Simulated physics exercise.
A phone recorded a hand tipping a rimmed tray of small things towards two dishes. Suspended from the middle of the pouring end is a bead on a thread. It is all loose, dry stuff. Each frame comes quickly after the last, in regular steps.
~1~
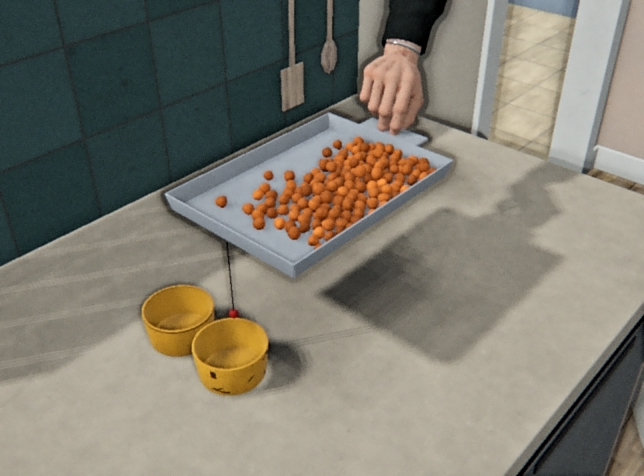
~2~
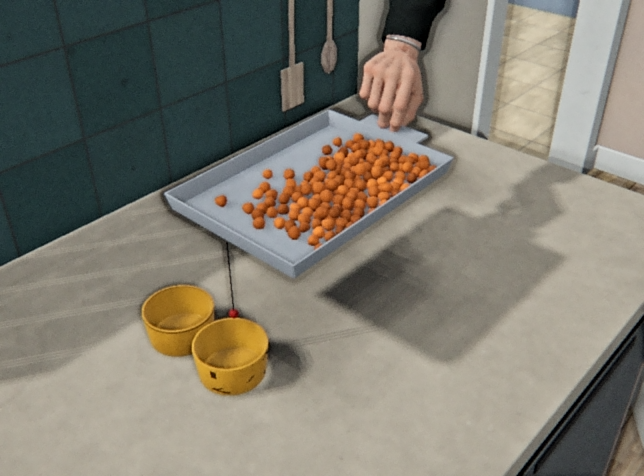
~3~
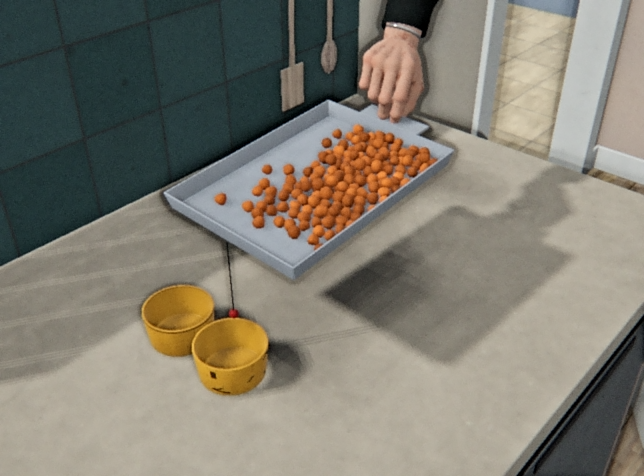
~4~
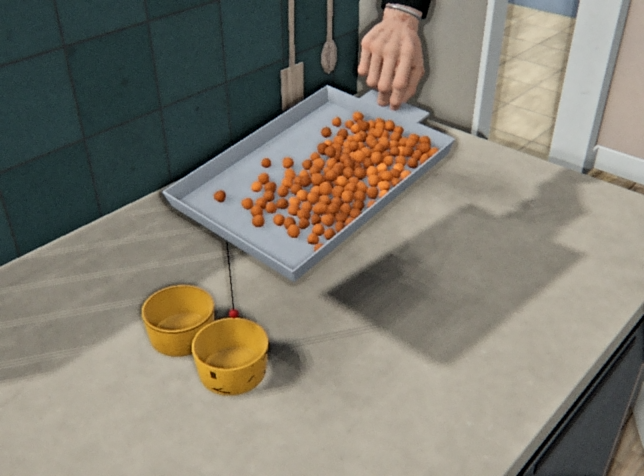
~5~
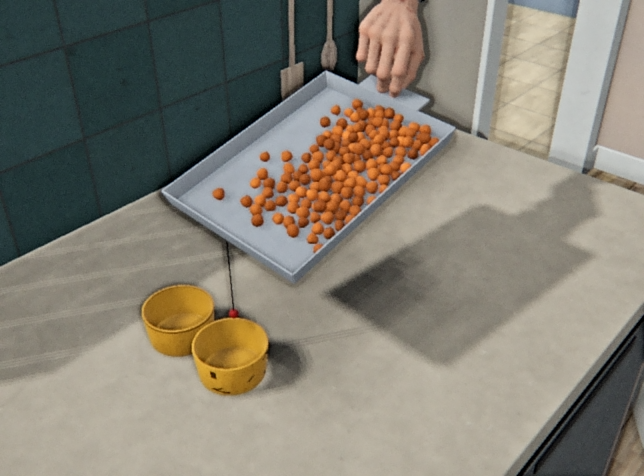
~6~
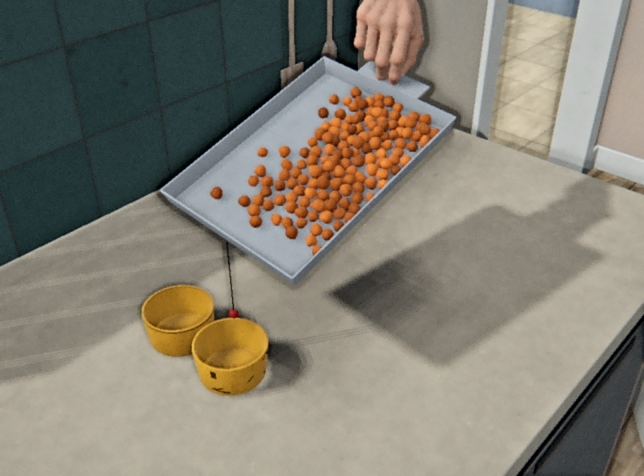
A hand raised the far end of a grey tray of small orange balls above two yellow dishes on a counter, slowly tilting it while the balls stayed bunched inside.
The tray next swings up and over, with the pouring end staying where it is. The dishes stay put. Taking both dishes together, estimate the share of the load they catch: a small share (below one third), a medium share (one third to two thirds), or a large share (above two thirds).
They catch a small share of it.
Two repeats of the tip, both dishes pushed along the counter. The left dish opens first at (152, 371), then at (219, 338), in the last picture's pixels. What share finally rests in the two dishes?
Trial 1 about 10 %, trial 2 about 60 %.
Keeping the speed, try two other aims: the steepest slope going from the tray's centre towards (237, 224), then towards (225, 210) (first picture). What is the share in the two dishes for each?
Respectively 40 % and 50 %.
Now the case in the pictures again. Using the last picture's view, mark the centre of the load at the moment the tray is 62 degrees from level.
Centre estimate: (290, 206).
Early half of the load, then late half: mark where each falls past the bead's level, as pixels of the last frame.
Around (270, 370), followed by around (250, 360).
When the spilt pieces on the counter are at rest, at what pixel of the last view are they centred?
I'd put the middle at roughly (253, 440).
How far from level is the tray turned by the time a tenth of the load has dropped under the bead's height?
90°.
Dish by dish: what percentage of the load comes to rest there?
Around 0 in a hundred in the left dish and around 10 in a hundred in the right dish.
Soon, tray tipped steeply; nearly all on the tray; a stray few outside both; a small part in the air.
A while on, tray tipped past a quarter turn; about a quarter on the tray; a small part in the right dish; about a third outside both; about a quarter in the air.
Towards the end, tray tipped past a quarter turn; a small part in the right dish; most outside both.
Finally, tray tipped past a quarter turn; a small part in the right dish; none in the left dish; most outside both.
